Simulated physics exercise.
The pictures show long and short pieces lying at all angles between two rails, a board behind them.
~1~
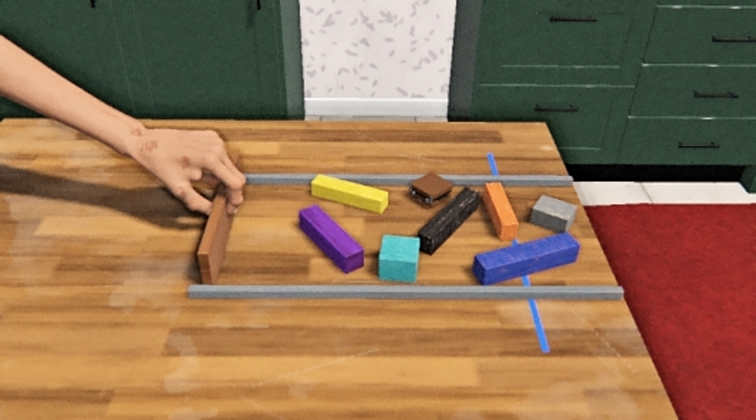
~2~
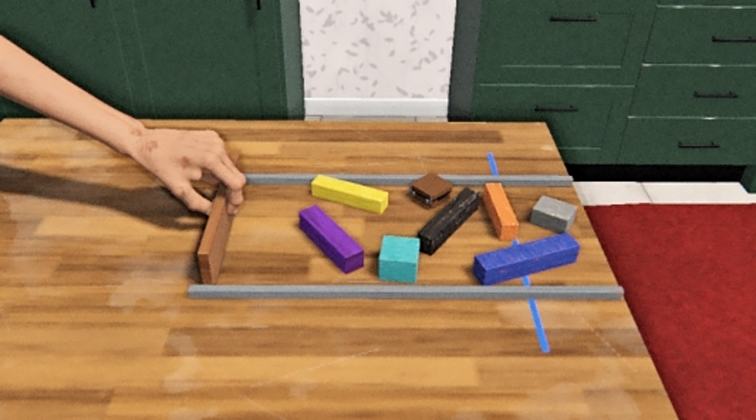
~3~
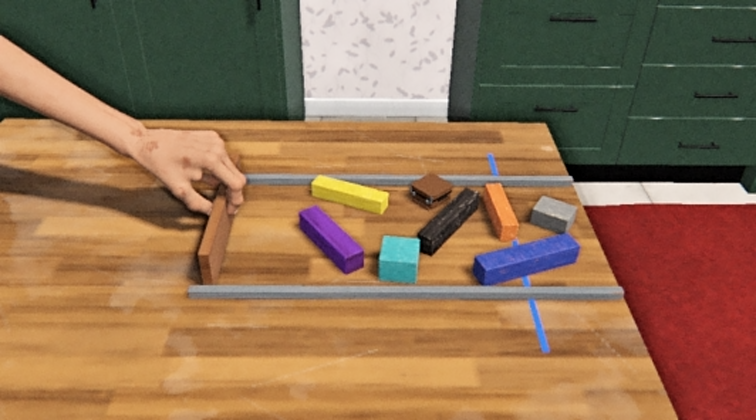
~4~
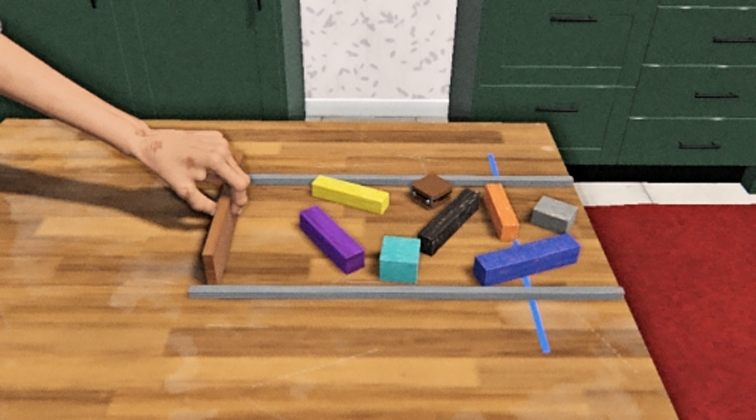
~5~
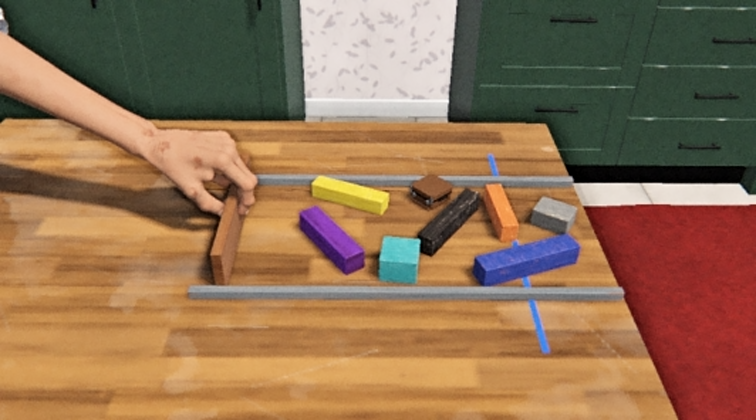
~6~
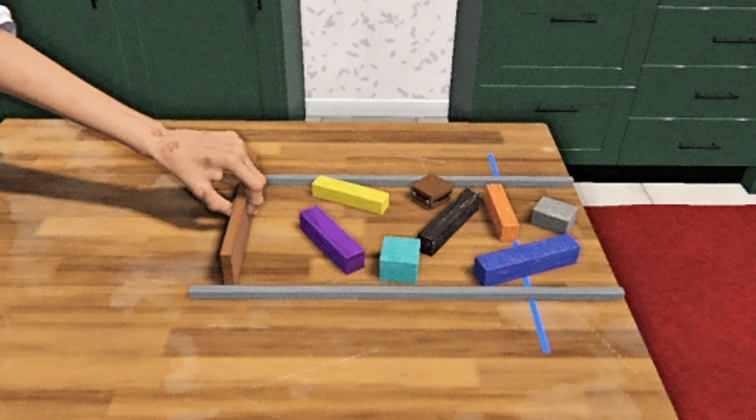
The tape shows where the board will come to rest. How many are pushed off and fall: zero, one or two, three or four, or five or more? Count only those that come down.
As it turns out, the number that fall off is one or two.
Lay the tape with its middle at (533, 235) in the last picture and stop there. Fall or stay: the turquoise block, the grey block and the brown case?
The turquoise block survives, the grey block falls, the brown case remains up.
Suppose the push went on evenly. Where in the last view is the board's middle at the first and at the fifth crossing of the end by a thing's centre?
Near (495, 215) and (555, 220).
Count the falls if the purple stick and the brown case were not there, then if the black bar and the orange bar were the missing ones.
It would be 0 and 1.
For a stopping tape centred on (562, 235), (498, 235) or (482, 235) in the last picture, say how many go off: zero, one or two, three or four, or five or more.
One after another: At least five; zero; none at all.
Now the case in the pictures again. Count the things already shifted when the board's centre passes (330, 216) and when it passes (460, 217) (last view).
First 2, then 8.
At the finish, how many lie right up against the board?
The number is 2.
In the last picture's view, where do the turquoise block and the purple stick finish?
The turquoise block stops around (569, 267); the purple stick around (529, 241).
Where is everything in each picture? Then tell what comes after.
In the first picture, grey block (553, 214); blue bar (526, 259); orange bar (500, 211); board (223, 215); tape (512, 234).
In the second picture, blue bar (527, 259); black bar (449, 220).
In the third picture, orange bar (500, 212); purple stick (331, 239).
In the fourth picture, grey block (554, 216); turquoise block (400, 259).
In the fifth picture, blue bar (527, 260); brown case (432, 193).
In the sixth picture, grey block (554, 216); blue bar (527, 260); orange bar (501, 212); board (242, 216); tape (513, 235).
A little later, none off yet; grey block at rest near (554, 216); blue bar at rest near (527, 260); orange bar at rest near (501, 212).
Next, none off yet; grey block at rest near (555, 216); blue bar shifted a little near (550, 259); orange bar shifted a little near (525, 214).
When it is over, the number that fall off is one or two; down, blue bar and grey block.
